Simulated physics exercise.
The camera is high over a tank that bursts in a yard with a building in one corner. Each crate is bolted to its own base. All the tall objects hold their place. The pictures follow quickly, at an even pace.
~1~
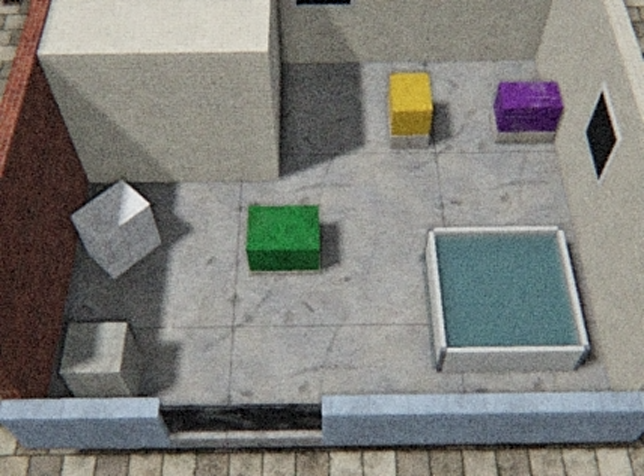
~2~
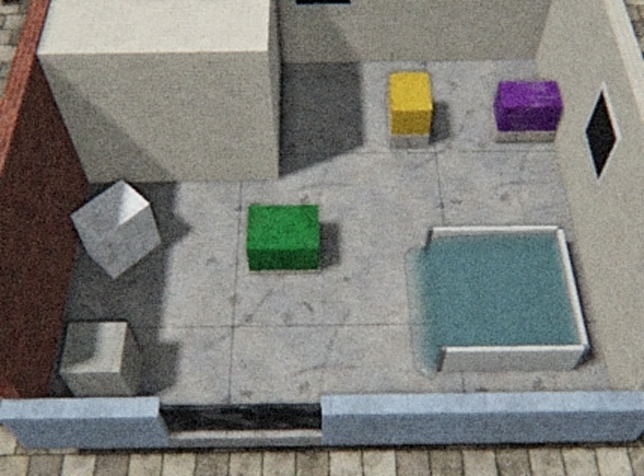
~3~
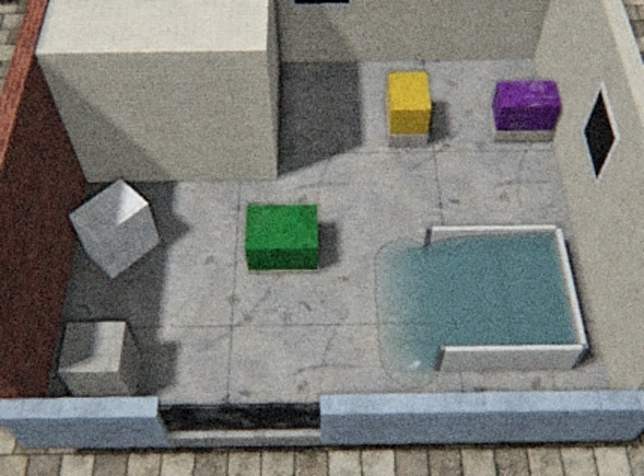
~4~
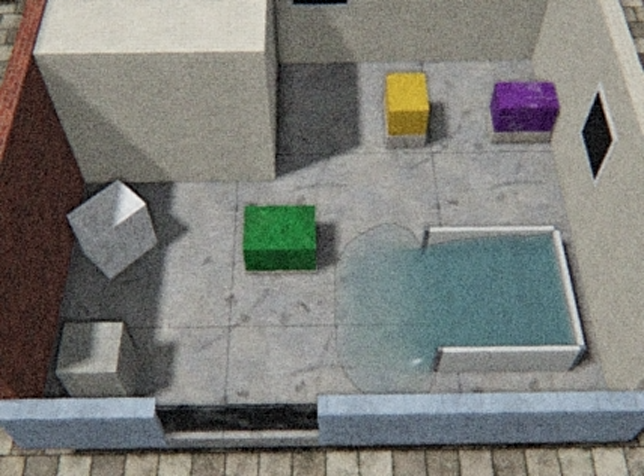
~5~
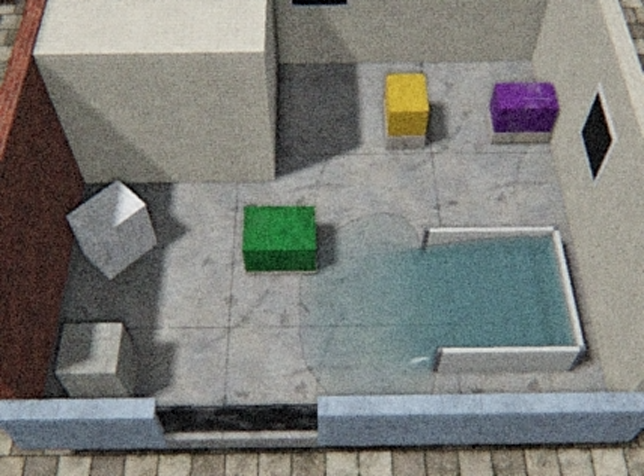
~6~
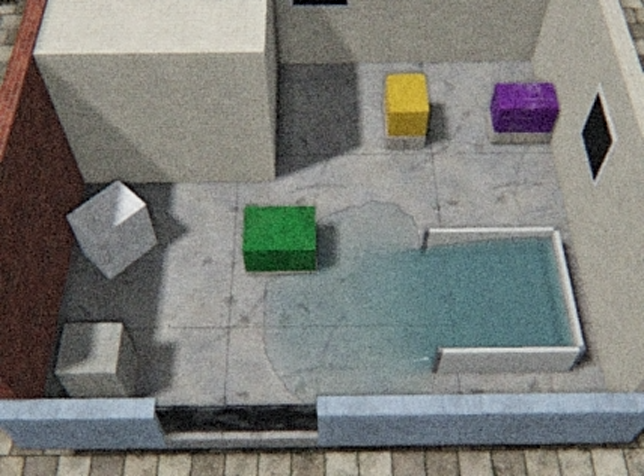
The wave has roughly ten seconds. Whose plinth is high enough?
In the end: The green crate is wetted; the yellow crate escapes dry; the purple crate escapes dry.
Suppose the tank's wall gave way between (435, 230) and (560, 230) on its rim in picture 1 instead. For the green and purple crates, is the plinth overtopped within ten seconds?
One by one: The green one ends up wet; the purple one gets wet.
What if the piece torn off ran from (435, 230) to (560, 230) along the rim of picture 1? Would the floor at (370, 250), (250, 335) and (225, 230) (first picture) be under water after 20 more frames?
One after the other: Dry, free of water, not flooded.
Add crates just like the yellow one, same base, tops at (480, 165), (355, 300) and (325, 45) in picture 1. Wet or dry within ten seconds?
In that order: Stays dry, ends up wet, keeps dry.
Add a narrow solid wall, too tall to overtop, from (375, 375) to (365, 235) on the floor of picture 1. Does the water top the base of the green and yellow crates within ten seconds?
My reading: The green one stays dry, the yellow one remains dry.
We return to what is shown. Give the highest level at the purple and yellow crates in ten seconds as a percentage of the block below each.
About 30 and 40 per cent.
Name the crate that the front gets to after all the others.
That is the crate marked purple.
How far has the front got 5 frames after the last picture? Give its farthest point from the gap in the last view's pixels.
Roughly at (123, 343).
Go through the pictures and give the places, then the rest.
Still water in the tank at (504, 289), in the first picture.
Water pours out at (436, 301) and has run to (428, 372), in the second picture.
The front is at (409, 380), out from the gap at (434, 302), in the third picture.
The front is at a hidden place, out from the gap at (432, 304), in the fourth picture.
The front is at (322, 374), out from the gap at (432, 305), in the fifth picture.
Water pours out at (432, 305) and has run to (272, 342), in the sixth picture.
A moment on, water covers 30 % of the floor; the green crate water round its plinth, the yellow crate not reached, the purple crate not reached.
Next, water covers 45 % of the floor; the green crate water round its plinth, the yellow crate not reached, the purple crate not reached.
Then, water covers 60 % of the floor; the green crate water round its plinth, the yellow crate water round its plinth, the purple crate not reached.
Later, water covers 70 % of the floor; the green crate water round its plinth, the yellow crate water round its plinth, the purple crate water round its plinth.
In the end, water covers 100 % of the floor; the green crate was topped, the yellow crate stayed above the water, the purple crate stayed above the water.
